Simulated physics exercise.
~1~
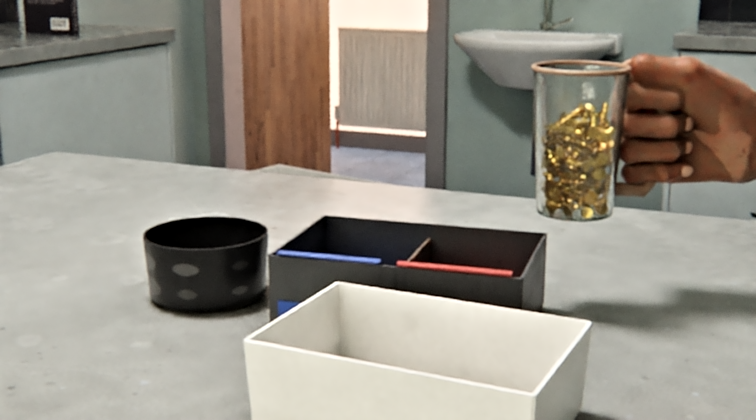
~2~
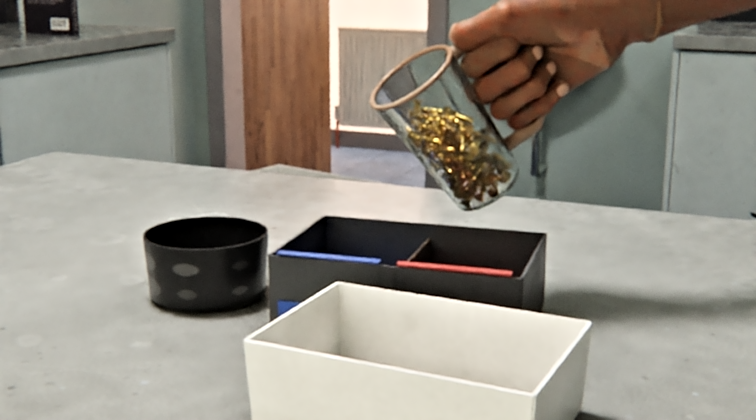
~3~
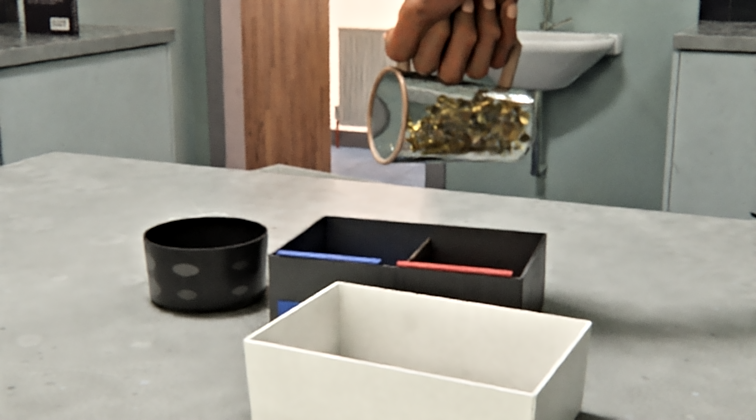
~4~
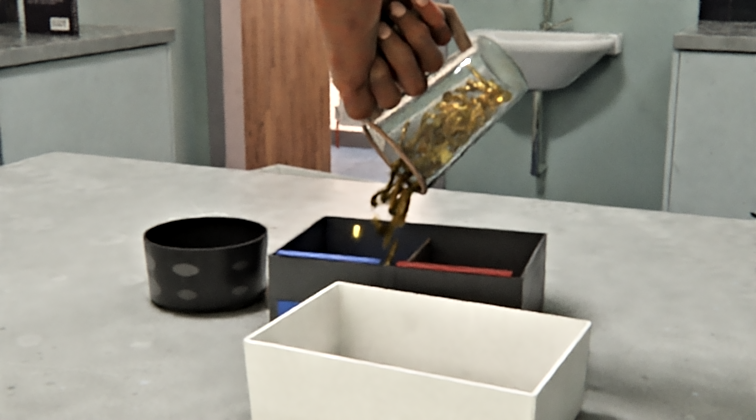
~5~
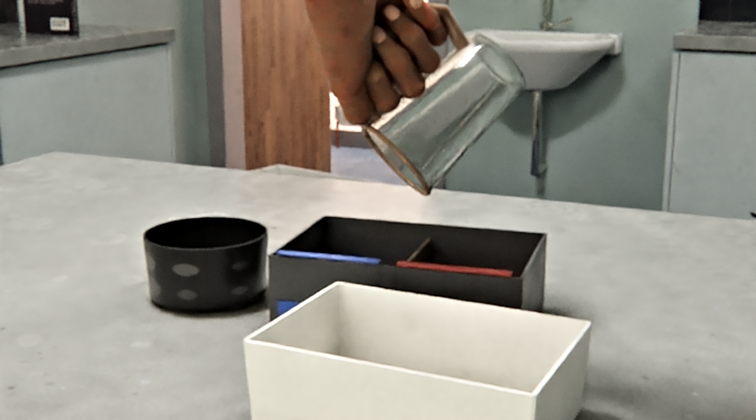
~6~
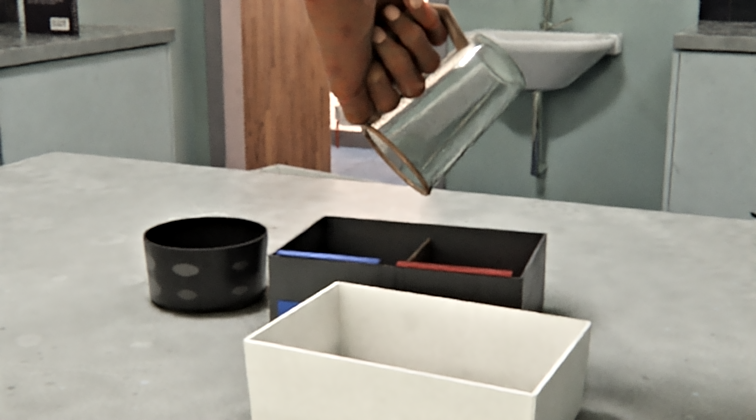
A hand tips a glass cup of brass-coloured screws, emptying it into the tin's blue section.
